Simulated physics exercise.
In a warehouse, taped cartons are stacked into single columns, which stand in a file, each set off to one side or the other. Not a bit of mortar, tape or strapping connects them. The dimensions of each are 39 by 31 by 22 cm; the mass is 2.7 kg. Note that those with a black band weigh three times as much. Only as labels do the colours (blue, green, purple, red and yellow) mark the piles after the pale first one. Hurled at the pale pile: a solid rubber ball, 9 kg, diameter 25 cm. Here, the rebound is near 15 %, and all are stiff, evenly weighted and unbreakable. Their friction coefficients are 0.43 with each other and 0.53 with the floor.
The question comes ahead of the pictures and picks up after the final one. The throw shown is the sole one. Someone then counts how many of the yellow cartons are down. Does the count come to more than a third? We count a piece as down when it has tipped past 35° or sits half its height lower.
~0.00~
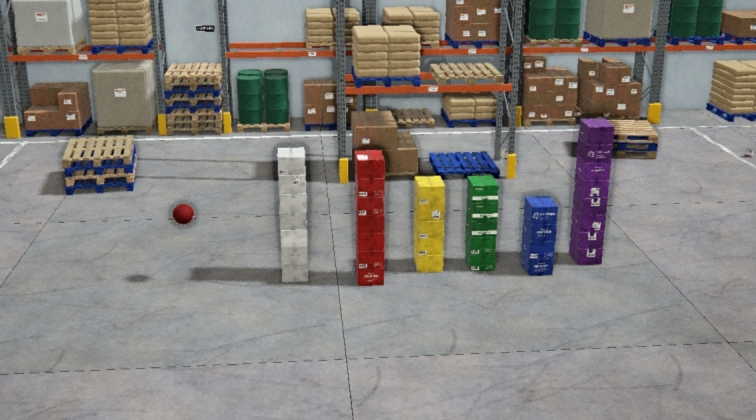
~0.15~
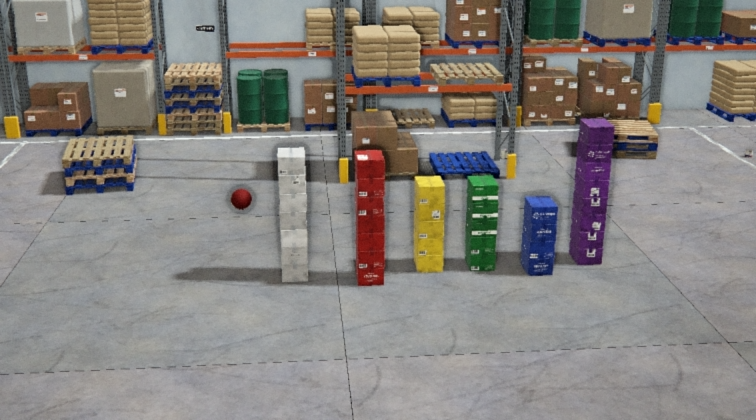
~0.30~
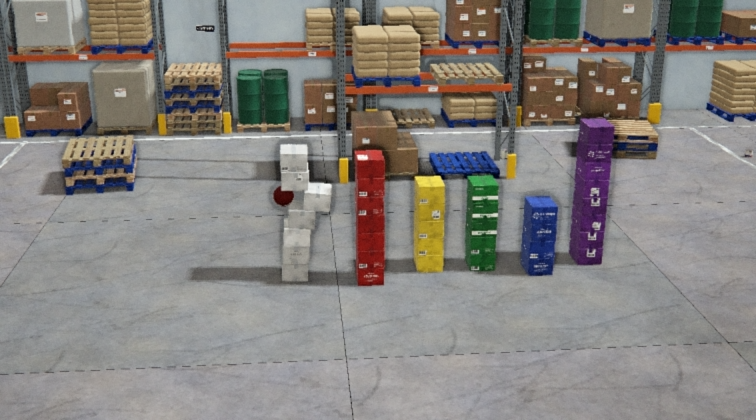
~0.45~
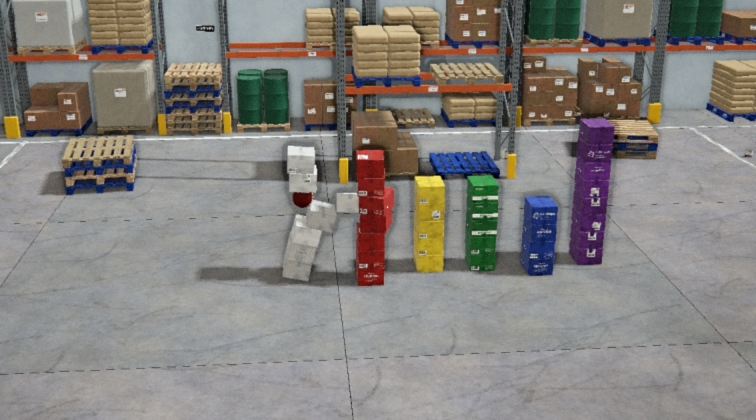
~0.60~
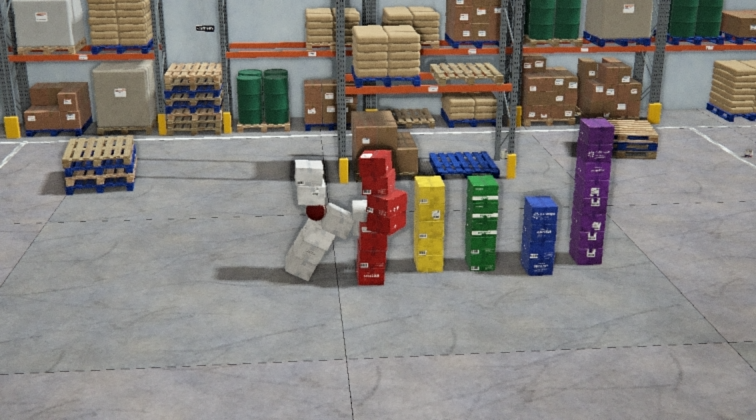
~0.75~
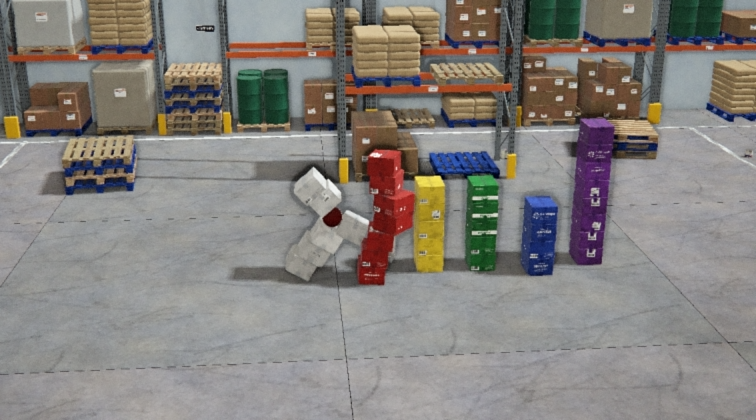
No.
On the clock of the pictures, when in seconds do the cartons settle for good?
Roughly 2.5 s.
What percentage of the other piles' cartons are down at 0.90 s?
0 %.
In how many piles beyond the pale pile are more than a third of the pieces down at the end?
That would be 1 of them.
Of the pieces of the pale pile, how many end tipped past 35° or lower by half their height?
Exactly 7 pale pieces do.
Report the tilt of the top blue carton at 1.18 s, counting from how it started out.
Close to 0° of tilt compared with the start.
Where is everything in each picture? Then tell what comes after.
In the first picture (pixels give the middle of a visible side), ball (183, 214) 1.05 m from contact, 4.9 m/s; top yellow carton (432, 195); top blue carton (545, 216); none of the others has stirred.
Ball (241, 199) 37 cm from contact, 4.6 m/s; top yellow carton (432, 195), in the second picture.
Ball (284, 196) after contact, 1.8 m/s; top yellow carton (432, 195); none of the others has stirred, in the third picture.
Ball (303, 198) after contact, 1.2 m/s; top yellow carton (432, 195); movement in 2 of them, in the fourth picture.
Ball (316, 211) after contact, 2.0 m/s; top yellow carton (432, 195); top red carton (372, 167) 4° from how it stood; steepest lean 4°, the carton at (375, 186); movement in 5 of them, in the fifth picture.
Ball (332, 217) after contact, 1.1 m/s; top yellow carton (432, 195); top red carton (380, 167) 3° from how it stood; steepest lean 5°, the carton at (380, 242); movement in 7 of them, in the sixth picture.
After 0.90 s, 7 of the pale pile down; none of the 5 yellow cartons down (0 of 29 in all colours); top yellow carton unmoved; top red carton 6° from how it stood.
After 1.18 s, 7 of the pale pile down; none of the 5 yellow cartons down (4 of 29 in all colours); top yellow carton 14 cm from its place; top red carton 20° from how it stood, 15 cm lower.
After 1.62 s, 7 of the pale pile down; none of the 5 yellow cartons down (6 of 29 in all colours); top yellow carton 19 cm from its place; top red carton 57° from how it stood, 85 cm lower.
In the end (2.5 s), 7 of the pale pile down; none of the 5 yellow cartons down (6 of 29 in all colours); top yellow carton 19 cm from its place; top red carton 39° from how it stood, 1.27 m lower. That is 0 per cent. From the last view, middles, top yellow carton near (441, 187), top red carton near (469, 265).
